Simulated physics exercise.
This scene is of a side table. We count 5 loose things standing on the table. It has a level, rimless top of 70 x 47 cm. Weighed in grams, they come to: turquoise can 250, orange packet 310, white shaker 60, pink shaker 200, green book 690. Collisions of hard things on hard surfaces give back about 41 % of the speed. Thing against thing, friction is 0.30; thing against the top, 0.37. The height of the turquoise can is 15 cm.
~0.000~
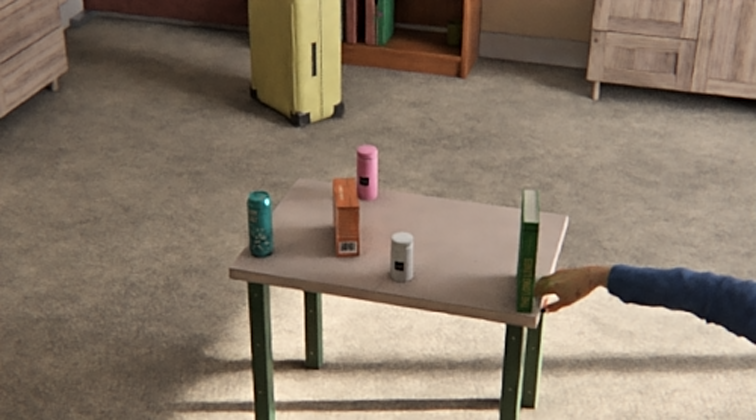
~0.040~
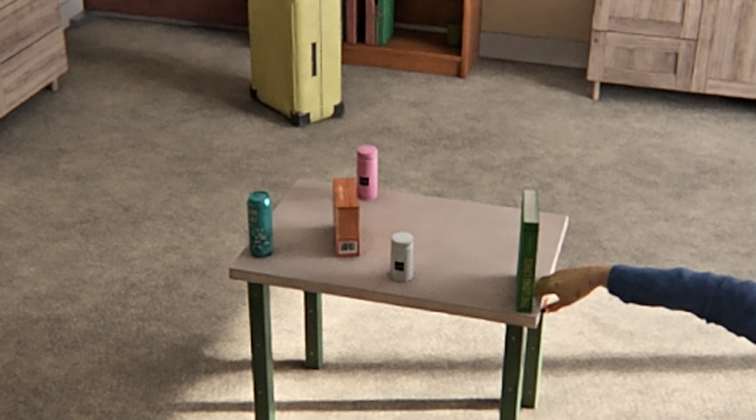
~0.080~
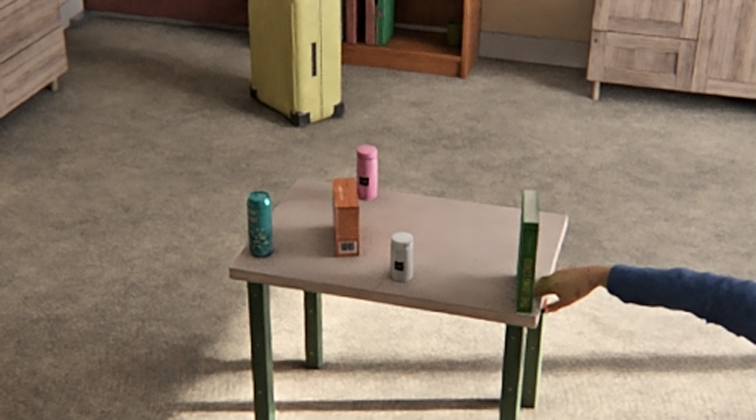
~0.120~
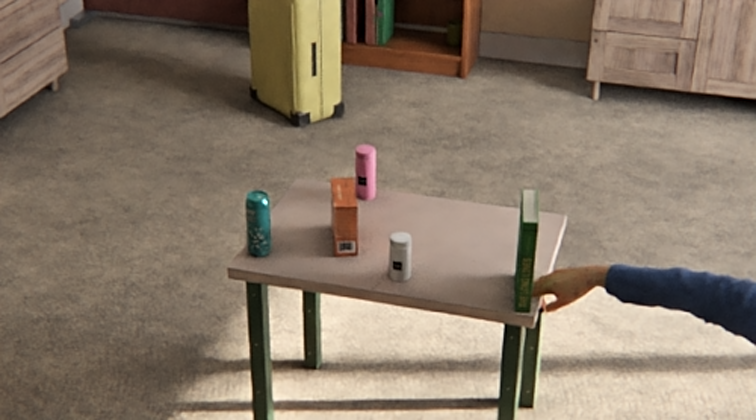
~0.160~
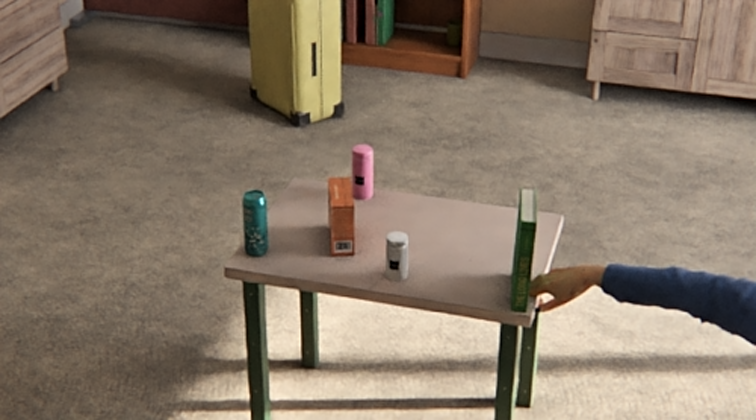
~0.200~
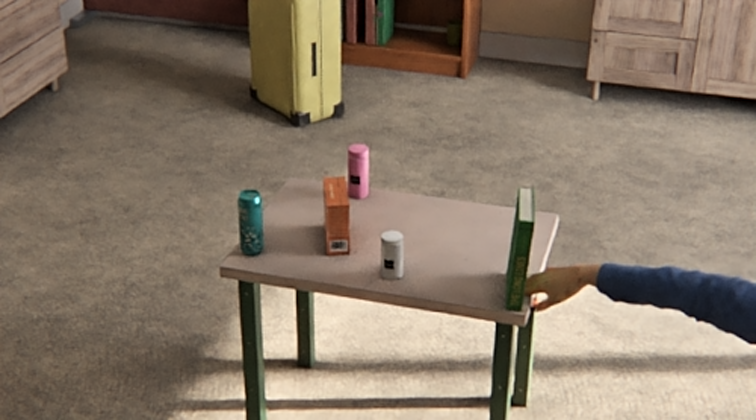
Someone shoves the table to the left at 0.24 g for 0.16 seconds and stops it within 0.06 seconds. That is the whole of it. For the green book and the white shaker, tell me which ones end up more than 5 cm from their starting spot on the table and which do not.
Green book: Goes that far, white shaker: Does not go that far.
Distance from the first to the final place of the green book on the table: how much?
I'd say about 18 cm between start and finish.
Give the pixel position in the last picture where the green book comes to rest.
At about (436, 280).
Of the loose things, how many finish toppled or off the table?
1.
By 0.40 s, table along by 4 cm; green book tilted 6° near (503, 247).
By 0.80 s, table along by 4 cm; green book on its side near (442, 283).
By 0.90 s, table along by 4 cm; green book on its side near (439, 274).
When it is over (1.5 s), lying over on the table, green book; the other 4 within 5 cm of the start. End places, in pixels of the last picture, green book near (436, 280), white shaker near (377, 254).
